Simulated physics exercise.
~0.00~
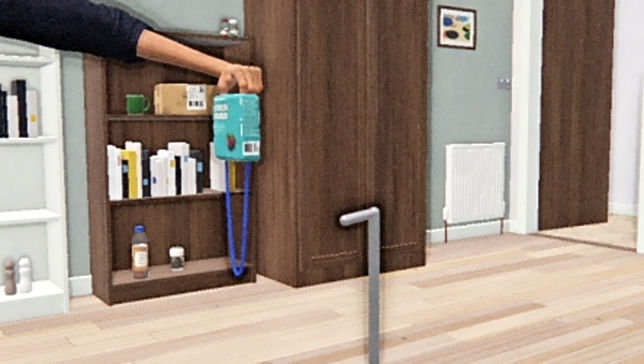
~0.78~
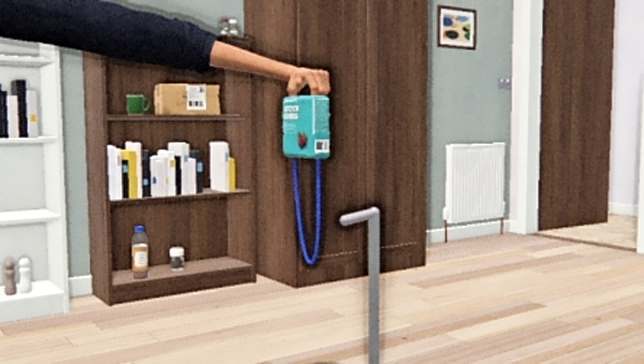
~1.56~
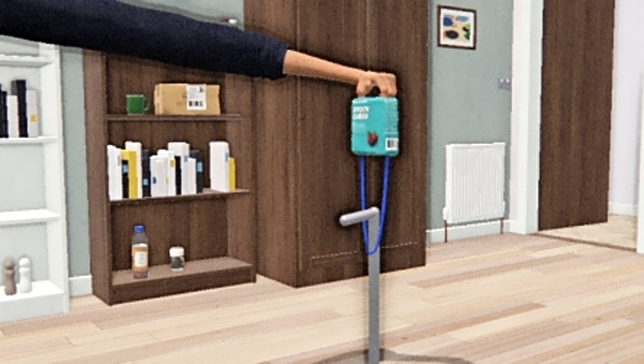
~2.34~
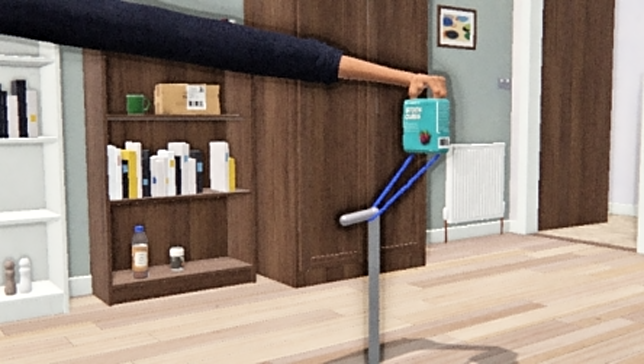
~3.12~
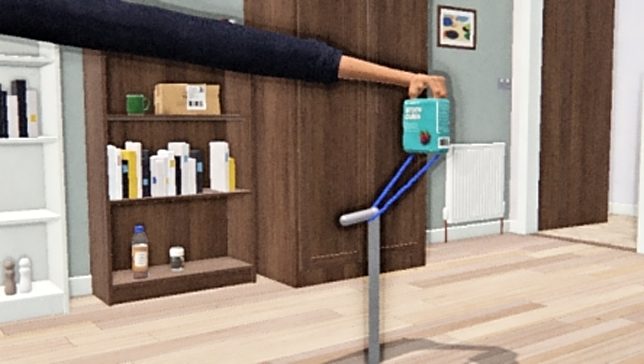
An arm carrying a turquoise pouch rightward over a hooked post, its dangling blue cord loop catching and pulling taut, hand stopped.
